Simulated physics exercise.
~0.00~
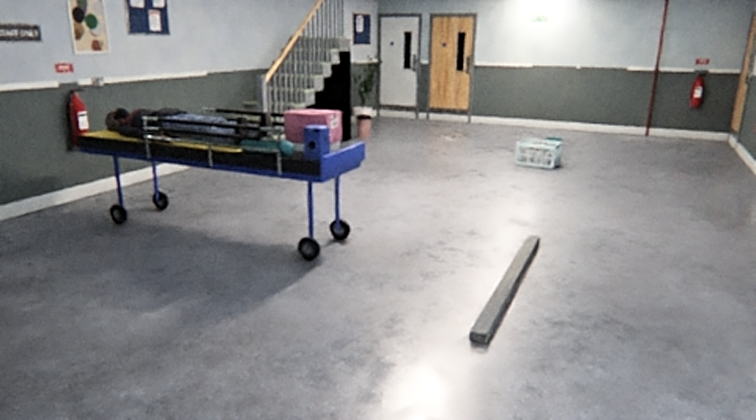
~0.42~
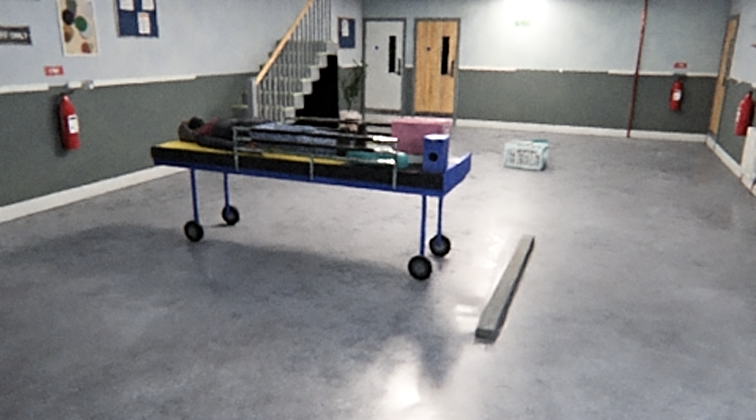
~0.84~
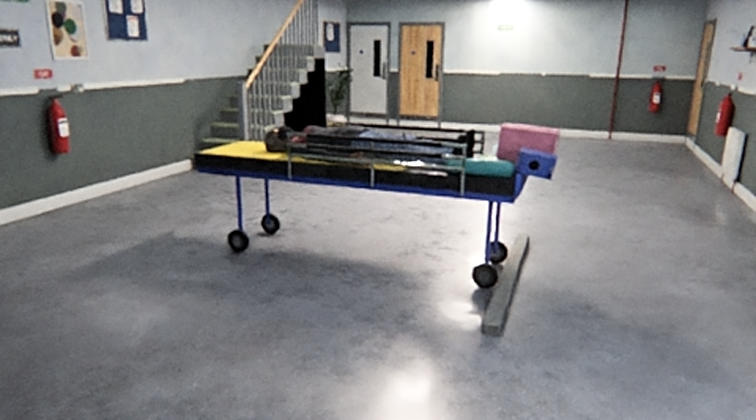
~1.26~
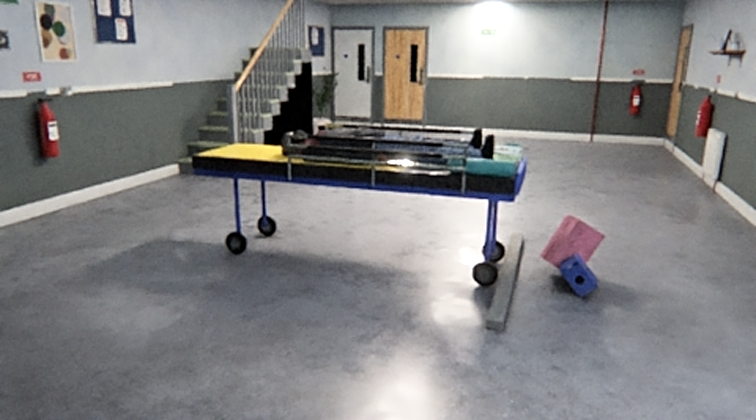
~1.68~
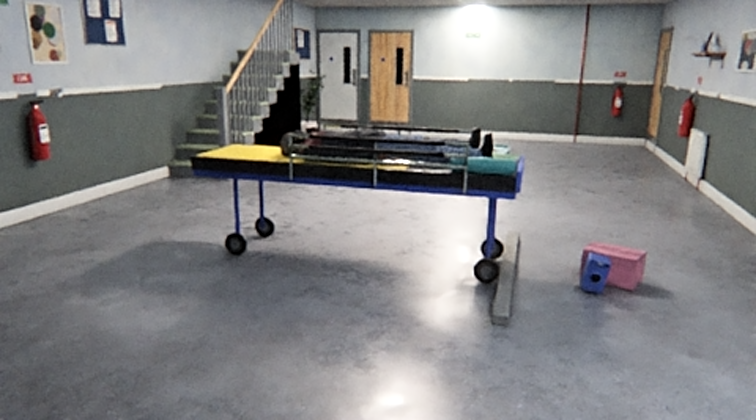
The clip opens on a blue wheeled stretcher carrying a dark figure lying flat, with a pink holdall and an upright blue pump near its right end. It rolls right across a grey floor toward a long sill, with a staircase and doors behind. Its leading wheels meet the sill and it halts, staying level, while the figure slides right along the top and the holdall and tipped pump shoot past the end. Both drop, turning as they fall. They finish together on the floor to the right, while the figure and the teal bottle remain aboard.
